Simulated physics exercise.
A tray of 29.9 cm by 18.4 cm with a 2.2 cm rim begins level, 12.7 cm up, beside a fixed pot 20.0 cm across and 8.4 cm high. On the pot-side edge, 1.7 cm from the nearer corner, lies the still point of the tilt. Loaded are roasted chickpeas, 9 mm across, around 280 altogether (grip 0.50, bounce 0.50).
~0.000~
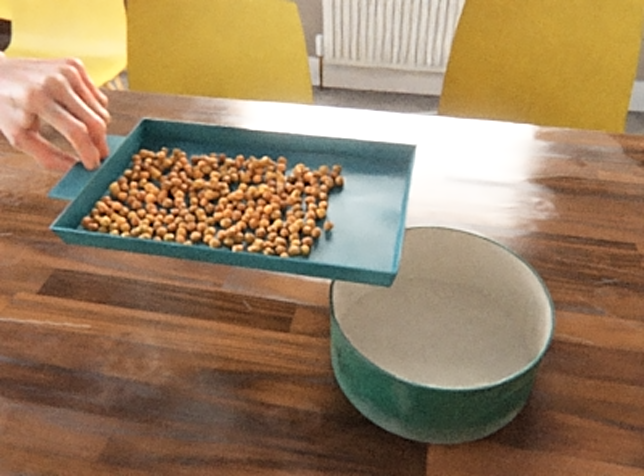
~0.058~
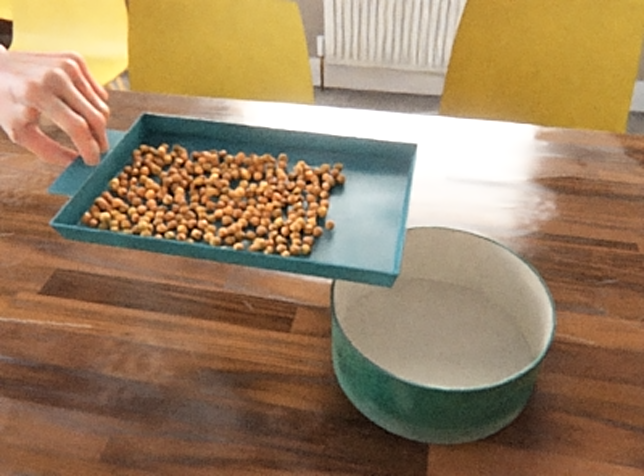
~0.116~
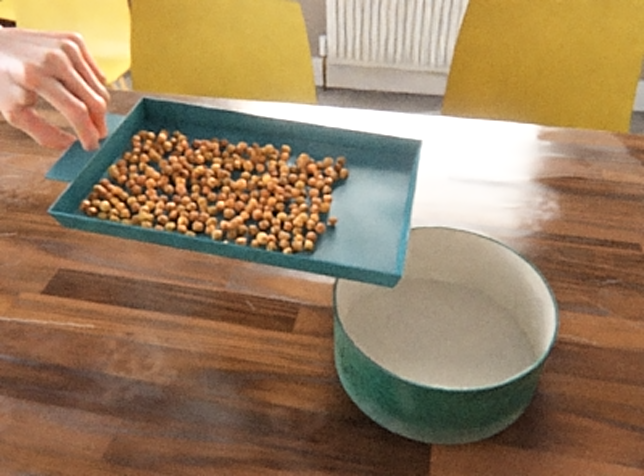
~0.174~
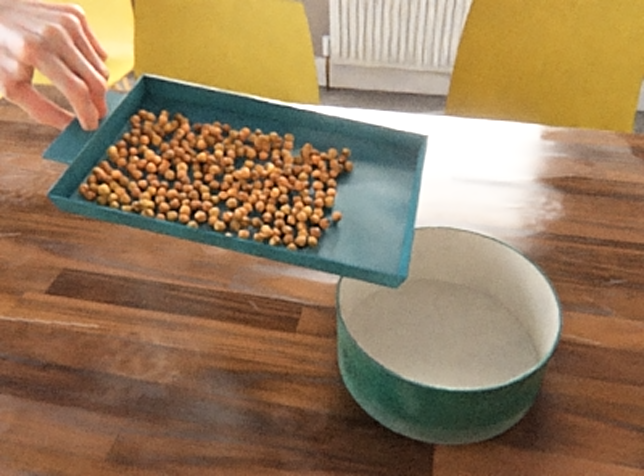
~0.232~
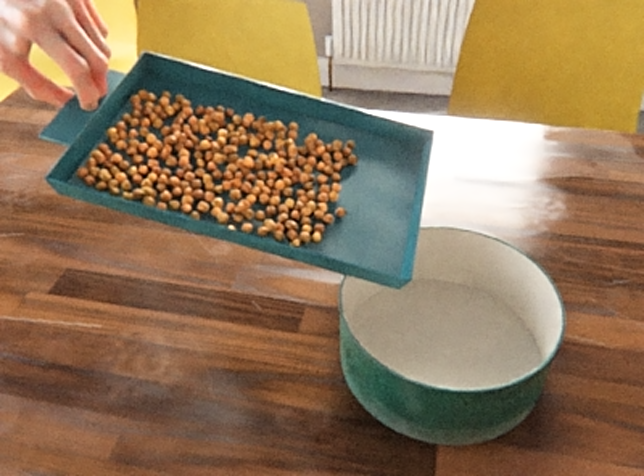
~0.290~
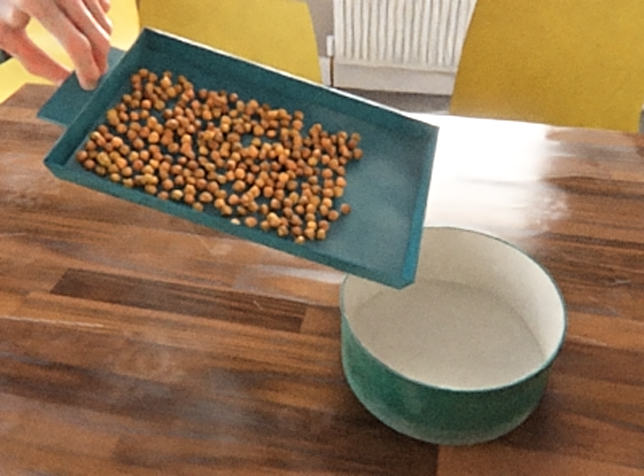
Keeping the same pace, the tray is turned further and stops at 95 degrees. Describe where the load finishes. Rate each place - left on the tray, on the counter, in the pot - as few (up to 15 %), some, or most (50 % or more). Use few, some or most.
Tray: Few; counter: Few; pot: Most.
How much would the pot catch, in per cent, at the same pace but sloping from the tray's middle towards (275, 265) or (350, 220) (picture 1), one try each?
Approximately 35 percent, then 85 percent.
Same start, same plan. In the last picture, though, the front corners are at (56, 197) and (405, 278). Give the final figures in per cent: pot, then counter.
Final per cent - pot 45, counter 55.
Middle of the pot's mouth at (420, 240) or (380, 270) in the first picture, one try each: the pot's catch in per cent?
15 % and 60 %.
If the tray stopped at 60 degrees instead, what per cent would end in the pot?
Roughly 30 percent.
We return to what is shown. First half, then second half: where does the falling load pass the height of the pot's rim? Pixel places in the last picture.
I'd mark about (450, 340) for the first half and about (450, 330) for the second.
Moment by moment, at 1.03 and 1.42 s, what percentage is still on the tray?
Around 80 first, about 5 after.
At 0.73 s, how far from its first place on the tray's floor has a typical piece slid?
11 cm.
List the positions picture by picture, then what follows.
The first picture shows tray tilt 0 degrees, front corners at (58, 225) and (391, 268); middle of the pieces at (215, 195); pot at (440, 296).
The second picture shows tray tilt 1 degrees, front corners at (58, 221) and (393, 269); middle of the pieces at (216, 192).
The third picture shows tray tilt 5 degrees, front corners at (56, 209) and (396, 270), lowest corner right front; middle of the pieces at (217, 183).
The fourth picture shows tray tilt 9 degrees, front corners at (55, 192) and (401, 272), lowest corner right front; middle of the pieces at (220, 170).
The fifth picture shows tray tilt 14 degrees, front corners at (53, 175) and (405, 274), lowest corner right front; middle of the pieces at (218, 159).
The sixth picture shows tray tilt 19 degrees, front corners at (52, 159) and (408, 276), lowest corner right front; middle of the pieces at (225, 152); pot at (451, 297). The tray's pace is about 85 degrees a second.
After 0.73 s, tilt 55 degrees; the tray holds 100 %, the pot 0 %.
After 1.03 s, tilt 80 degrees; the tray holds 80 %, the pot 20 %.
Then, at 1.42 s, tilt 95 degrees; the tray holds 5 %, the pot 90 %.
In the end, at 2.3 s, tray 0 %, counter 0 %, pot 100 %.
